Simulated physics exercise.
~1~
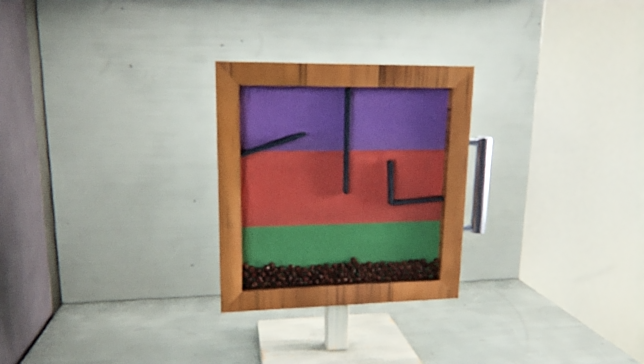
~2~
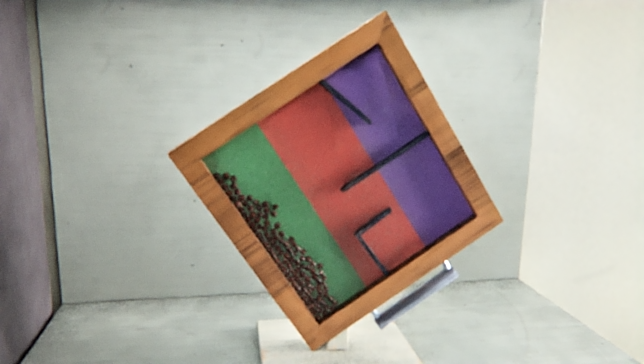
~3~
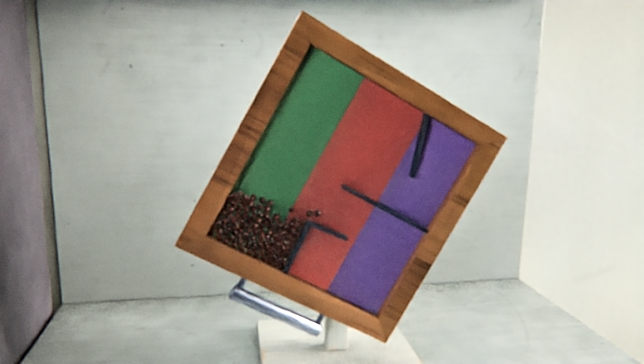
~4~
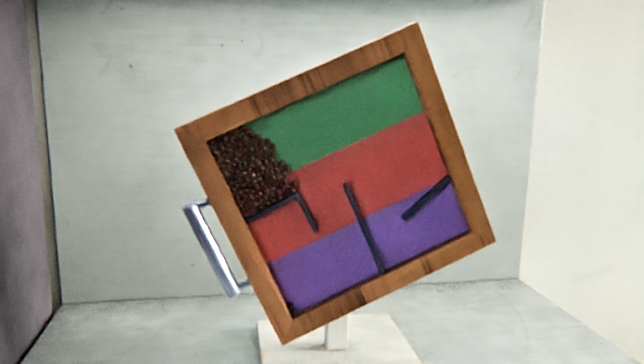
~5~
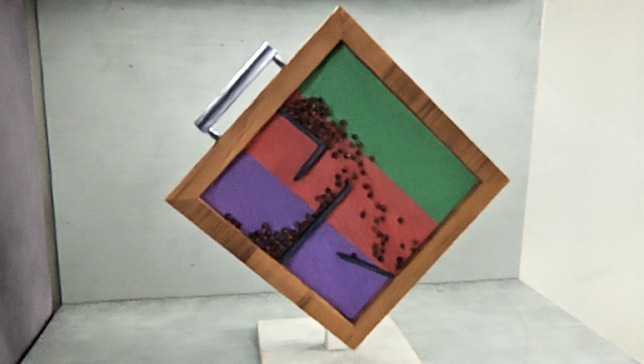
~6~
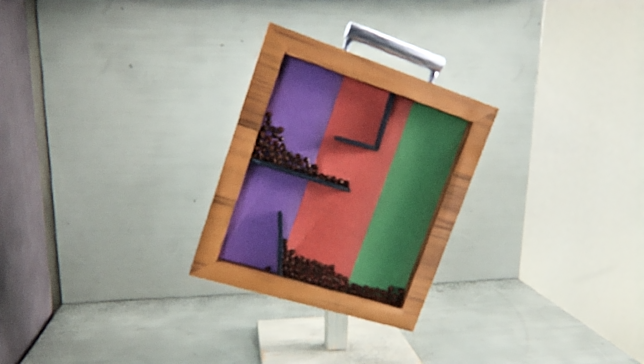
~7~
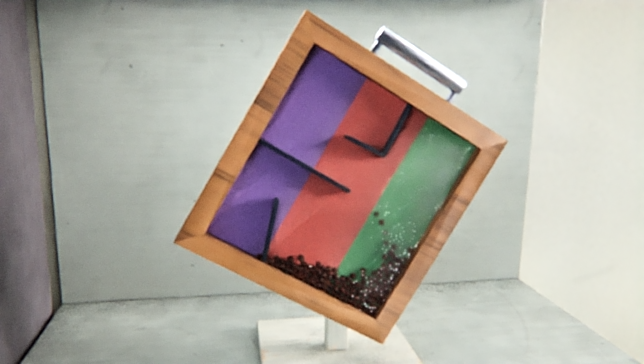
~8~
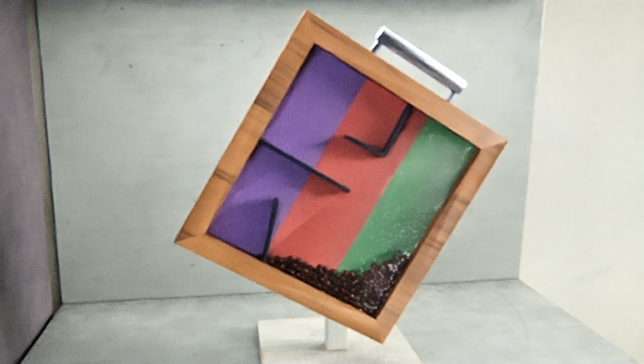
At first, a square wooden case with a clear front stands upright on a pedestal, with small dark beads lying along its green bottom band below the red and purple ones. The case turns clockwise, and the beads slide into a heap at the lower left. As it keeps turning, they are carried up the left side beside the L-shaped bar. Then they spill across the red band, some gathering on the purple beside the long bar. Further round, they pour down off the bars, and the case stops tilted, the beads resting in the bottom corner, mostly on green with some on red.
